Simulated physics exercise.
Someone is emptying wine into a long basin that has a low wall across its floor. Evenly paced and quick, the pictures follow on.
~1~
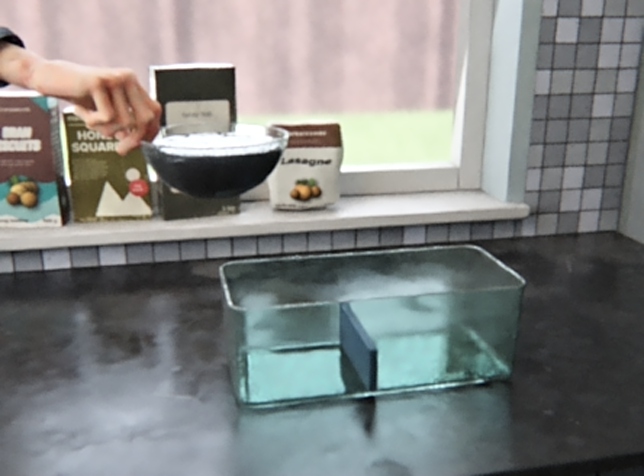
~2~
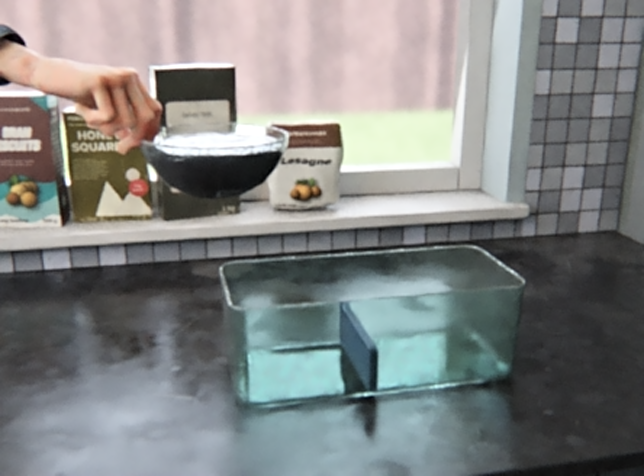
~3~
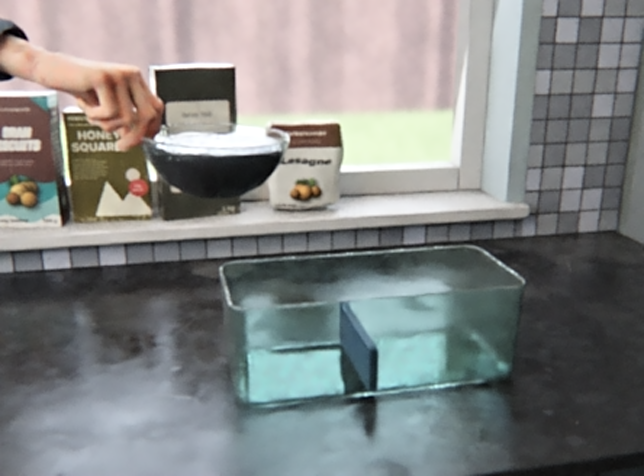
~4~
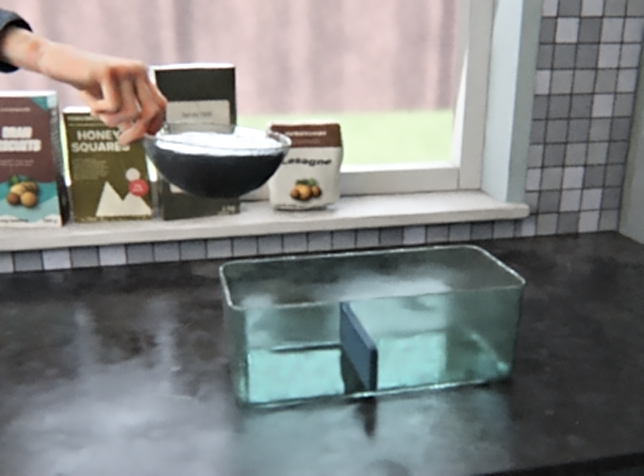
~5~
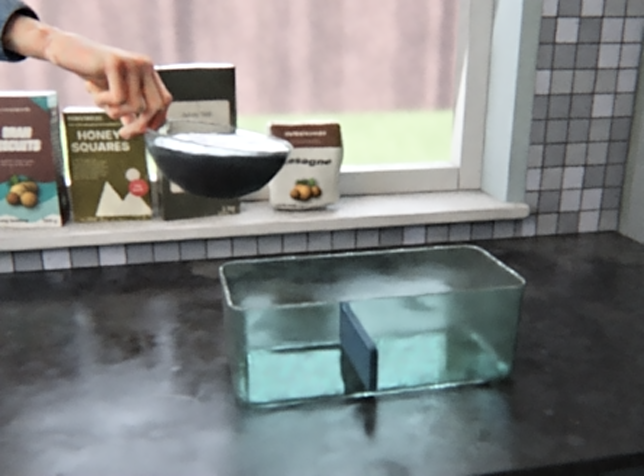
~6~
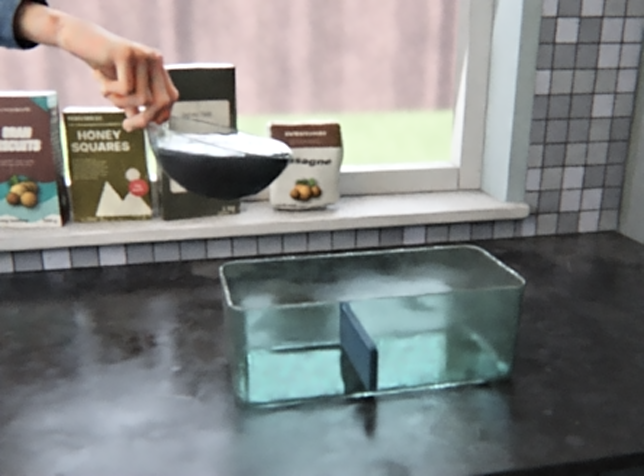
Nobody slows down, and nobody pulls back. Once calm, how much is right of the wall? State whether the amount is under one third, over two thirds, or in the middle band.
The amount is under one third.
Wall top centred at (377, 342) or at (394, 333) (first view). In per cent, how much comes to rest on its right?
15 % then 10 %.
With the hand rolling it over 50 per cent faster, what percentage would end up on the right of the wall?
Around 10 per cent ends up there.
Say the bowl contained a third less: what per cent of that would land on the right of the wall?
0 in a hundred.
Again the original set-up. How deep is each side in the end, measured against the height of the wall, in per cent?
The left comes to 40 % and the right to 10 %.
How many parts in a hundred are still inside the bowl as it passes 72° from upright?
Around 20 in a hundred.
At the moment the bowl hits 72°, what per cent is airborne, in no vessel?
I'd put it near 40 per cent.
A moment on, the bowl is tipped part way and 22 per cent is still to pour, 26 is left of the wall and 12 right of it.
Next, the bowl is tipped right over and 0 per cent is still to pour, 79 is left of the wall and 20 right of it.
Then the bowl is tipped right over and 0 per cent is still to pour, 78 is left of the wall and 21 right of it.
Later the bowl is tipped right over and 0 per cent is still to pour, 78 is left of the wall and 21 right of it.
At rest 78 per cent lies left of the wall, 21 right of it and 1 outside.
